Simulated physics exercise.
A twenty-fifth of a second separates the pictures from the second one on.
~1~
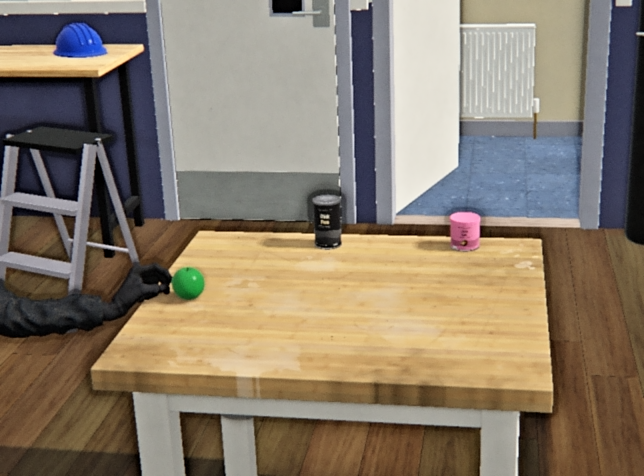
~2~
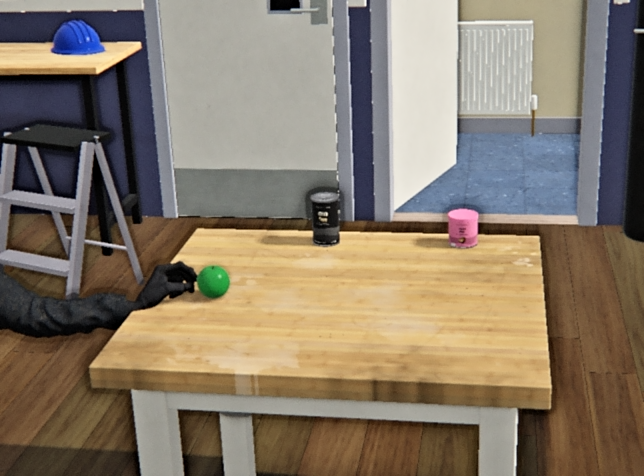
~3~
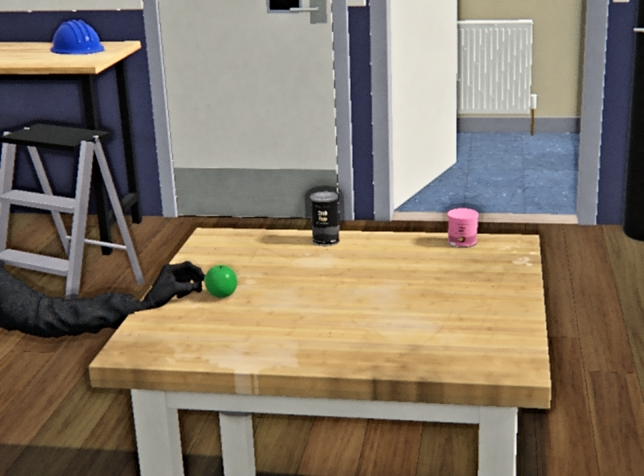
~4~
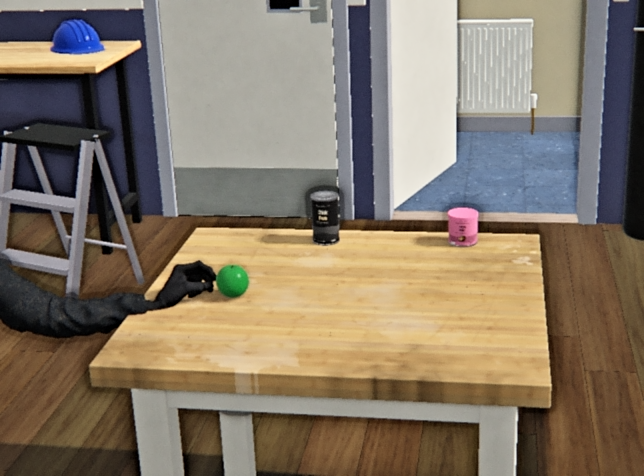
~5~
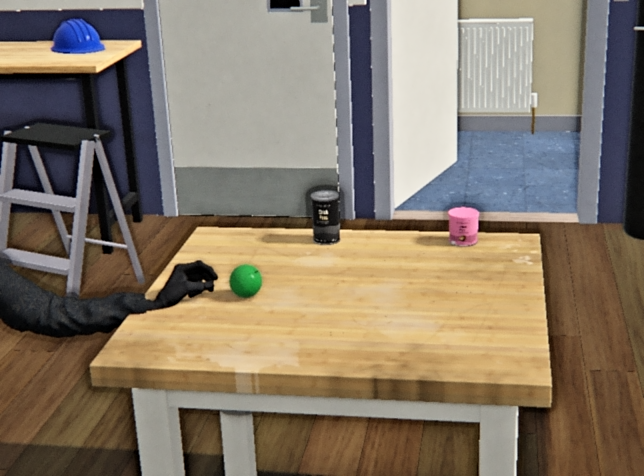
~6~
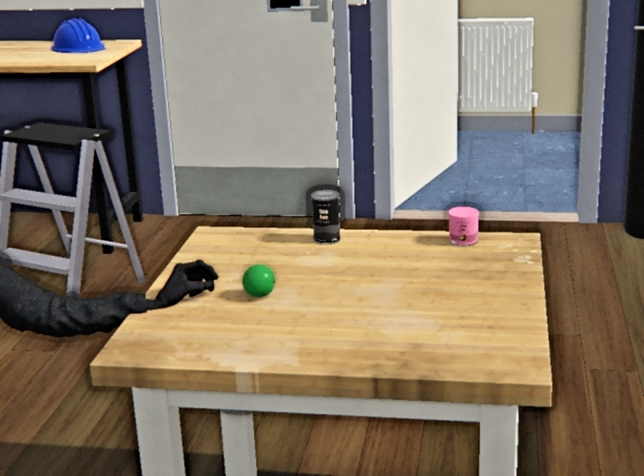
A dark-gloved hand moved a green apple a short way to the right across a wooden table, then stayed back while the apple rolled slowly on, away from its fingers.
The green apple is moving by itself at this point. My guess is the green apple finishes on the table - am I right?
No, it finishes off the table.
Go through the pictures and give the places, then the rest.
The first frame shows under the hand; green apple (188, 283).
The second frame shows under the hand; green apple (213, 282).
The third frame shows under the hand; green apple (221, 281).
The fourth frame shows green apple (232, 281).
The fifth frame shows green apple (246, 281) moved a little.
The sixth frame shows green apple (259, 281) moved about its own width.
Then, 0.30 s later than the last frame, green apple moved well along near (354, 284).
Then, 0.70 s later than the last frame, green apple moved well along near (478, 287).
Then, 1.10 s later than the last frame, green apple now off the table.
Then, 1.30 s later than the last frame, things are still on the move.
When it is over, off the table, green apple.
